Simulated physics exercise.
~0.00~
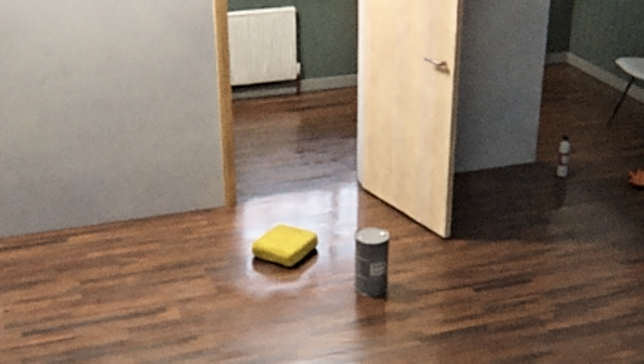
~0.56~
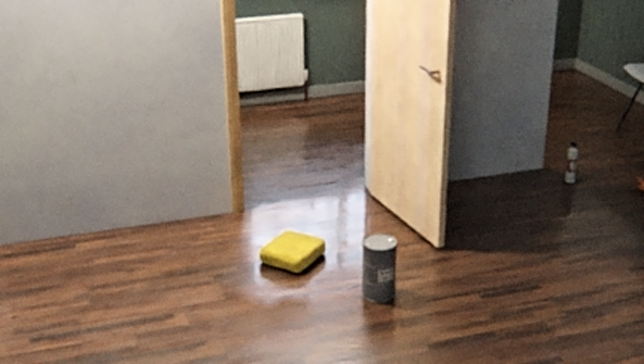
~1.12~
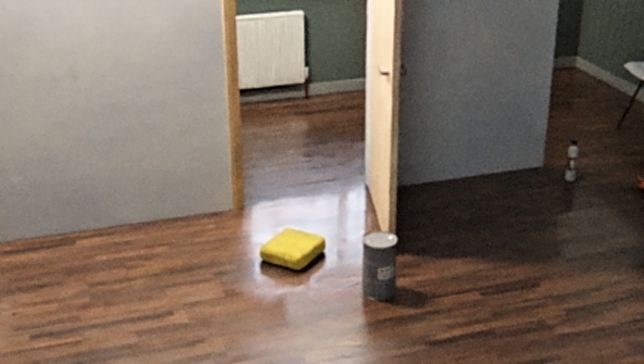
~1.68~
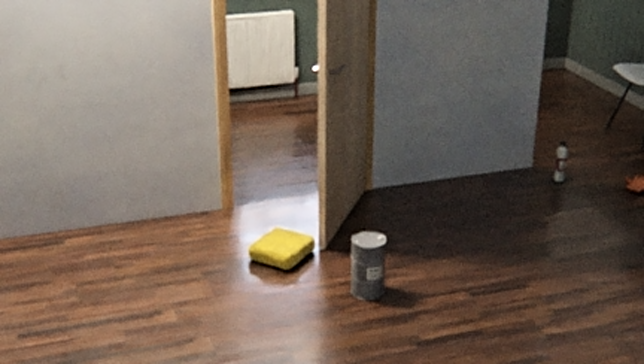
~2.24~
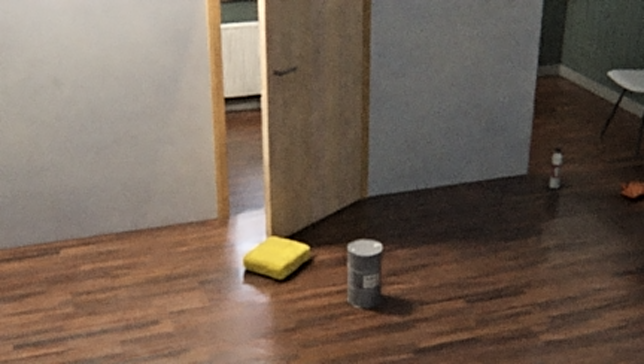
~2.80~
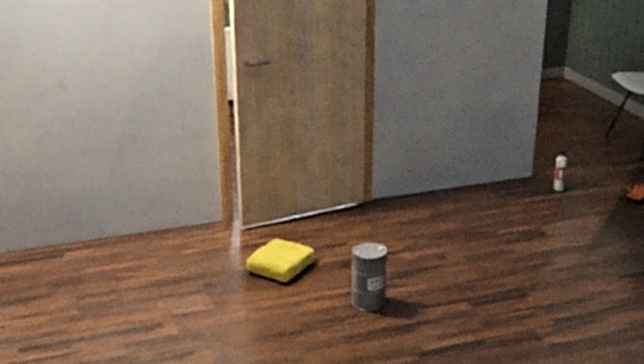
A pale wooden door swinging from wide open to closed behind a yellow cushion and grey canister standing still on the floor.
